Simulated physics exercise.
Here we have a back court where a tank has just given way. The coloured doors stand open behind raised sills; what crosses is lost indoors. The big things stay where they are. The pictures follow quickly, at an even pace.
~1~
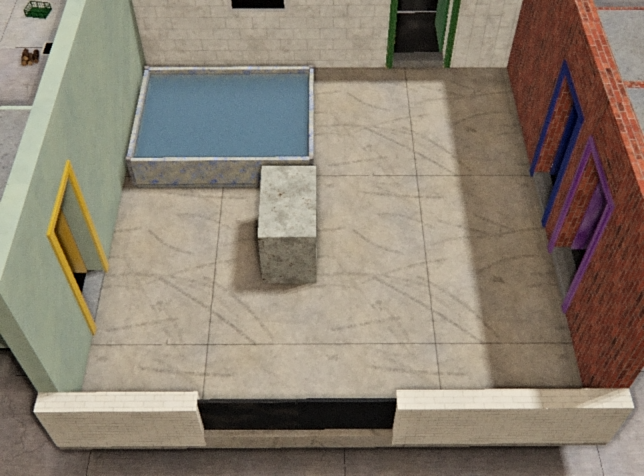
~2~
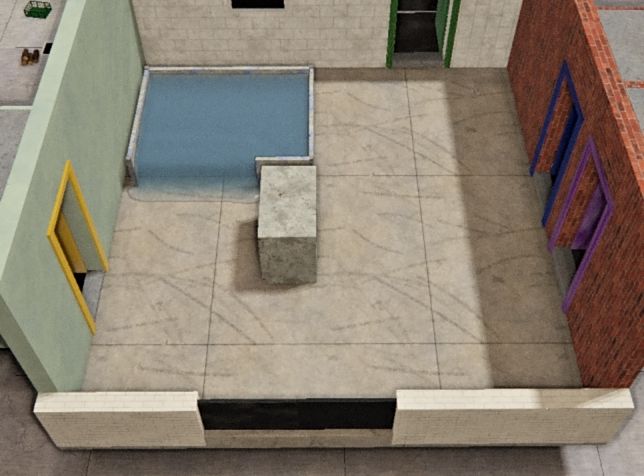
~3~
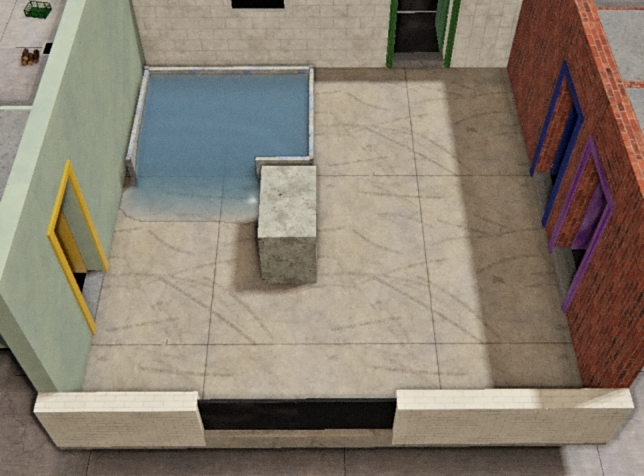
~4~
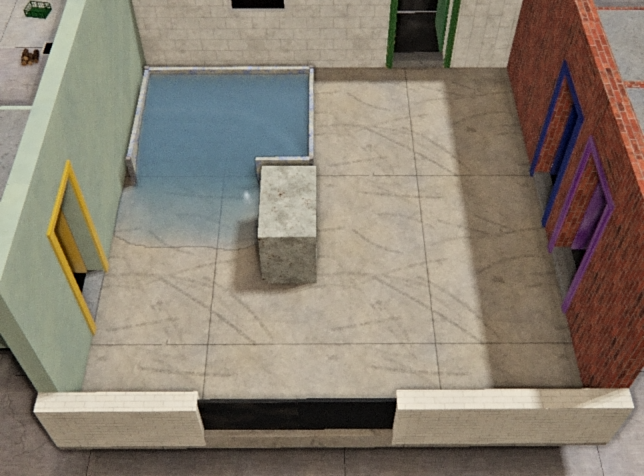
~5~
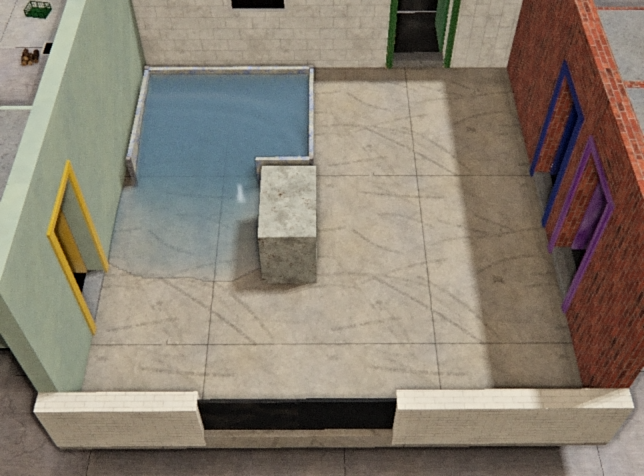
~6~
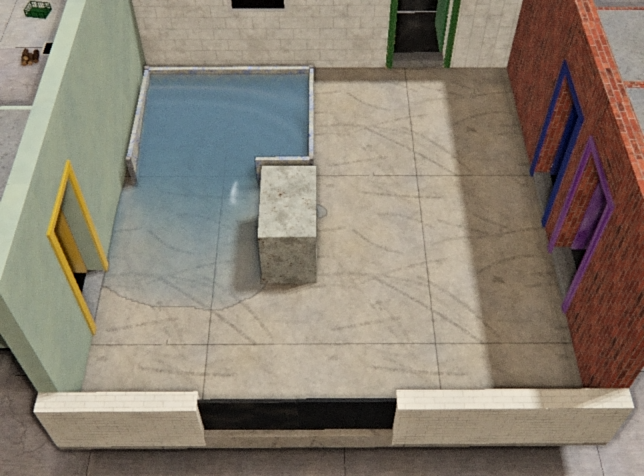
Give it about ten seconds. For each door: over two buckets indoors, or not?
The purple door admits no more than that; the blue door admits no more than that; the green door admits no more than that; the yellow door lets in a lot.
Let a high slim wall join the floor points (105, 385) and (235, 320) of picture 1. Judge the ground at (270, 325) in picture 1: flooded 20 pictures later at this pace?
Answer: Flooded.
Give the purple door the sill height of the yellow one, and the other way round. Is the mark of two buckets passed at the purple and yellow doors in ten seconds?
Then: The purple one goes over; the yellow one lets less in.
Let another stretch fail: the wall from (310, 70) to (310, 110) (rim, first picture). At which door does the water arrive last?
Last comes the yellow one.
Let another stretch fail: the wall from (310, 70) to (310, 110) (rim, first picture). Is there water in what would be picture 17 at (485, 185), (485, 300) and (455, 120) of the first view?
One after the other: Flooded, not flooded, flooded.
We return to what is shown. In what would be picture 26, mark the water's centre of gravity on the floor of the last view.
Near (215, 256).
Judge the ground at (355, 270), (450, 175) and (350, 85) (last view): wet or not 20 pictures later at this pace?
As listed: Not flooded, free of water, no water.
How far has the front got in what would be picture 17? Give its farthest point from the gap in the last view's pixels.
At about (369, 417).
A moment on, water covers 25 % of the floor; the purple door not reached, the blue door not reached, the green door not reached, the yellow door wet at the sill, nothing in.
Next, water covers 30 % of the floor; the purple door not reached, the blue door not reached, the green door not reached, the yellow door under two buckets in.
Then, water covers 40 % of the floor; the purple door not reached, the blue door not reached, the green door not reached, the yellow door over two buckets in.
Later, water covers 70 % of the floor; the purple door wet at the sill, nothing in, the blue door wet at the sill, nothing in, the green door not reached, the yellow door far over two buckets in.
In the end, water covers 95 % of the floor; the purple door wet at the sill, nothing in, the blue door wet at the sill, nothing in, the green door wet at the sill, nothing in, the yellow door far over two buckets in.
